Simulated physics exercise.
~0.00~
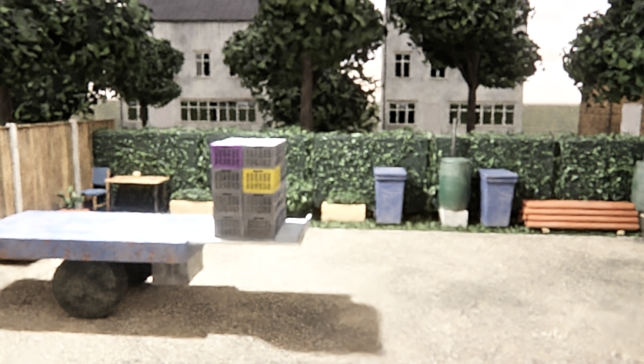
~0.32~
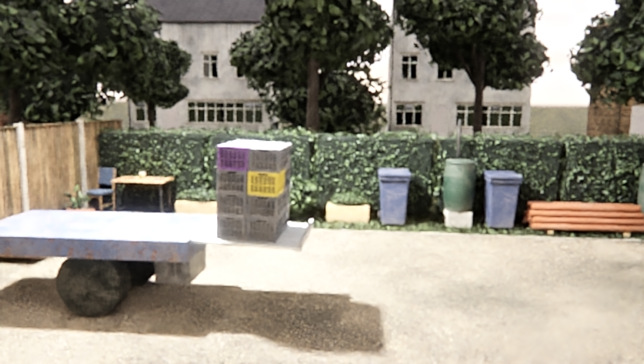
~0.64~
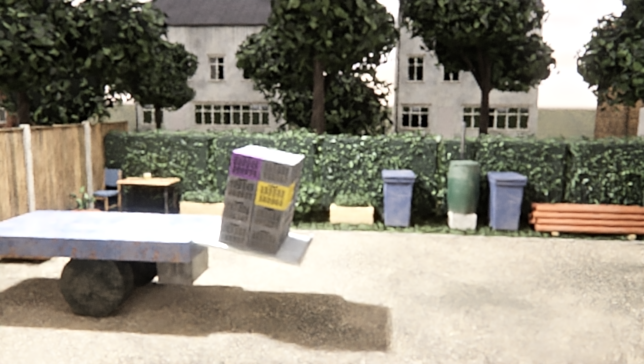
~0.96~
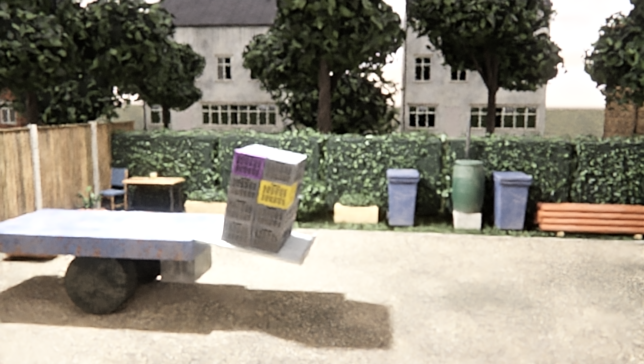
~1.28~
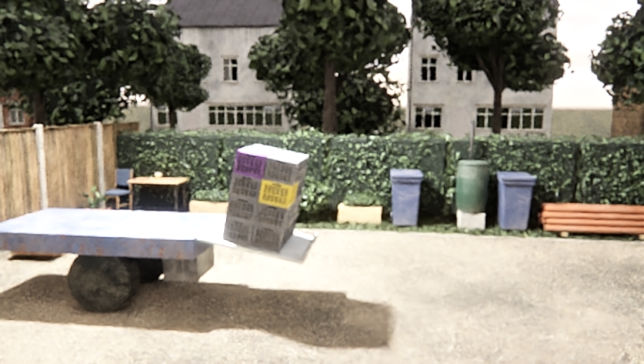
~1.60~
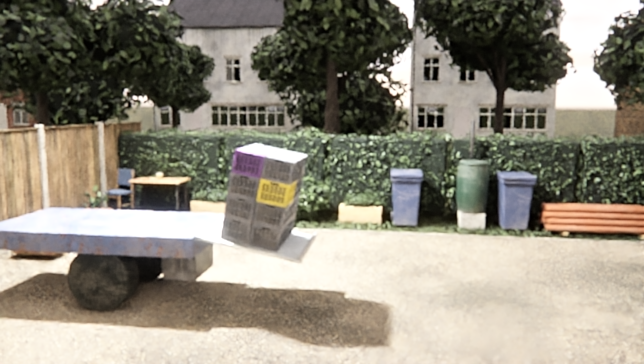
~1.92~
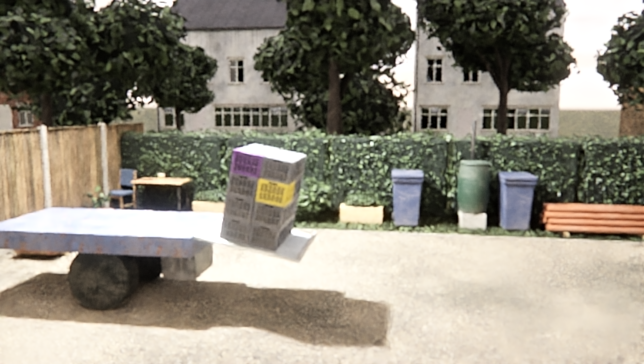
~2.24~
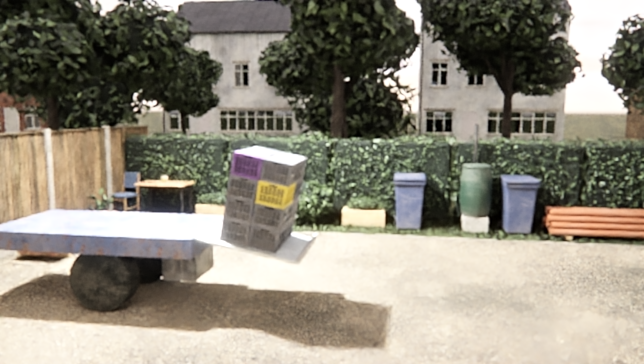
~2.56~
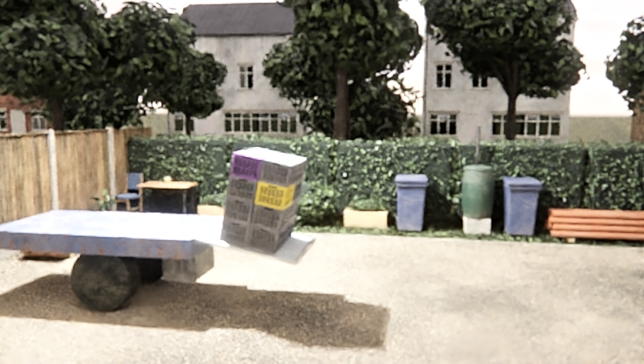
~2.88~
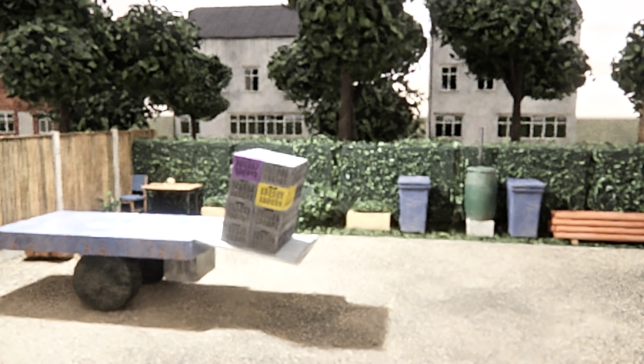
We see a stack of grey crates, one purple and one yellow among them, on a flap behind a flat-bed in a yard. The flap's outer edge tilts down slightly to the right, the stack leans with it, and every crate stays in place as the view drifts.
